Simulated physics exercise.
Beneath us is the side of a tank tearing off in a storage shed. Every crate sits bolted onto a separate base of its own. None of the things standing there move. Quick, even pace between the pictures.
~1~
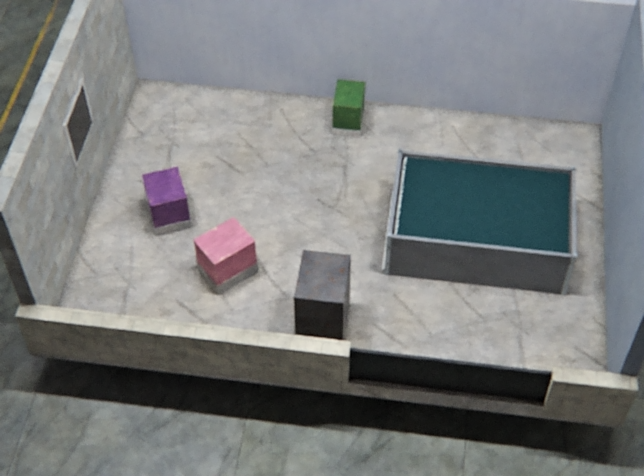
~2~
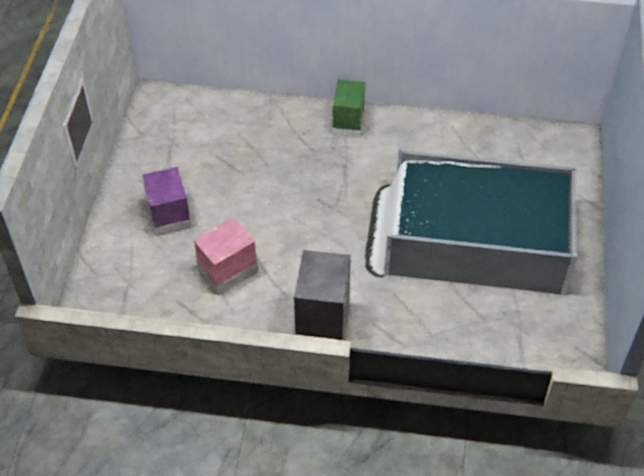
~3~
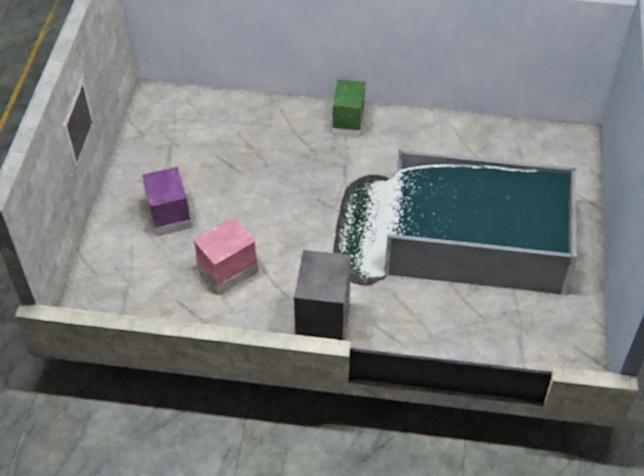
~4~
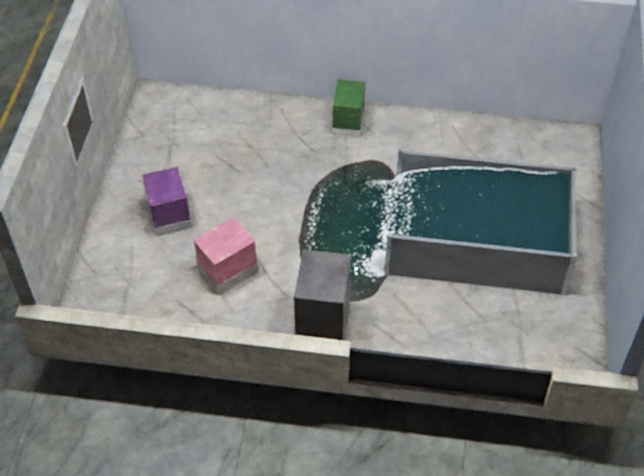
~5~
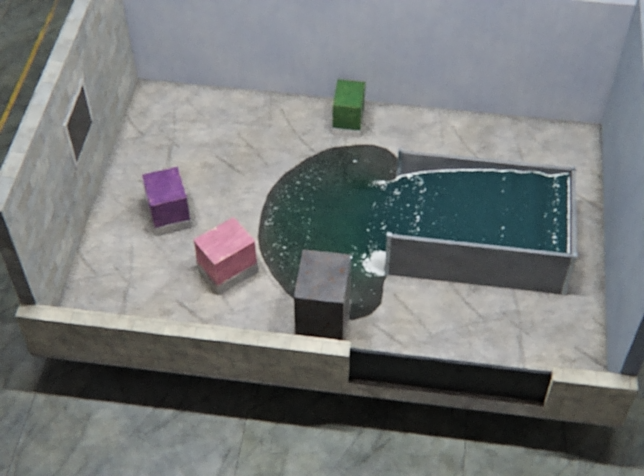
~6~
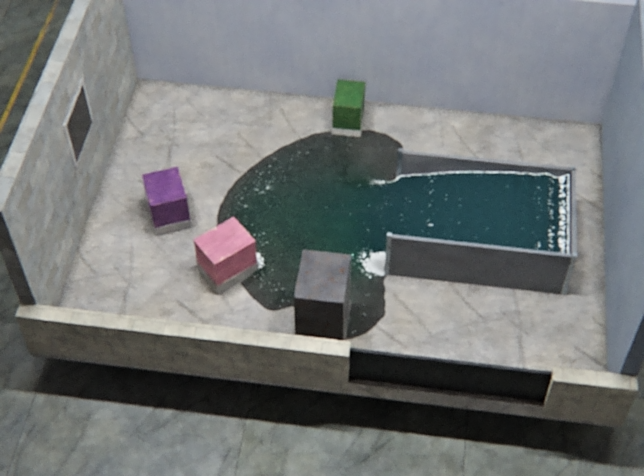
Water tank losing its left side in a walled shed, dark green water pouring out leftward and spreading around grey and pink blocks.
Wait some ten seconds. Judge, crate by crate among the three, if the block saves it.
As I see it, the purple crate is hit by the water, the pink crate is hit by the water, the green crate is hit by the water.
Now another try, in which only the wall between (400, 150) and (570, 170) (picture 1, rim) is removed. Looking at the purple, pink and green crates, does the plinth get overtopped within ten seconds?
My guess is purple crate remains untouched, pink crate remains untouched, and green crate goes wet.
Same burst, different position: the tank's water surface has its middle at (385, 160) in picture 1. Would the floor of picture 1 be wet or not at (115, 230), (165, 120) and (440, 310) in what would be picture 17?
First drenched; next drenched; last unwetted.
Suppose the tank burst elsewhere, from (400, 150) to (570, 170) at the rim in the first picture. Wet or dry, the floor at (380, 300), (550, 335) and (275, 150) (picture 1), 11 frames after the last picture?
Spared, then spared, then sodden.
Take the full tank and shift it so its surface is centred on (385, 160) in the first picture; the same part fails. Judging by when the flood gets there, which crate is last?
My pick is the one in green.
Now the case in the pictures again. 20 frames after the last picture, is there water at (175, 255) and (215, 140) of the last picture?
First spot soaked, second spot soaked.
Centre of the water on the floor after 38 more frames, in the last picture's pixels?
At about (250, 214).
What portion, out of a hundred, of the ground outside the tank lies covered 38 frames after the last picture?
I'd say 85 per cent.
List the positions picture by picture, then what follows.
Still water in the water tank at (483, 205), in the first frame.
The front is at (393, 187), out from the gap at (395, 217), in the second frame.
Water pours out at (395, 220) and has run to (369, 179), in the third frame.
Water pours out at (395, 221) and has run to (341, 171), in the fourth frame.
Water pours out at (395, 222) and has run to (275, 192), in the fifth frame.
Water pours out at (395, 223) and has run to a hidden place, in the sixth frame.
A moment on, water covers 45 % of the floor; the purple crate water round its plinth, the pink crate water round its plinth, the green crate water round its plinth.
Next, water covers 60 % of the floor; the purple crate water round its plinth, the pink crate water round its plinth, the green crate water round its plinth.
Then, water covers 60 % of the floor; the purple crate water round its plinth, the pink crate water round its plinth, the green crate water round its plinth.
Later, water covers 85 % of the floor; the purple crate water round its plinth, the pink crate water round its plinth, the green crate water round its plinth.
In the end, water covers 100 % of the floor; the purple crate was topped, the pink crate was topped, the green crate was topped.
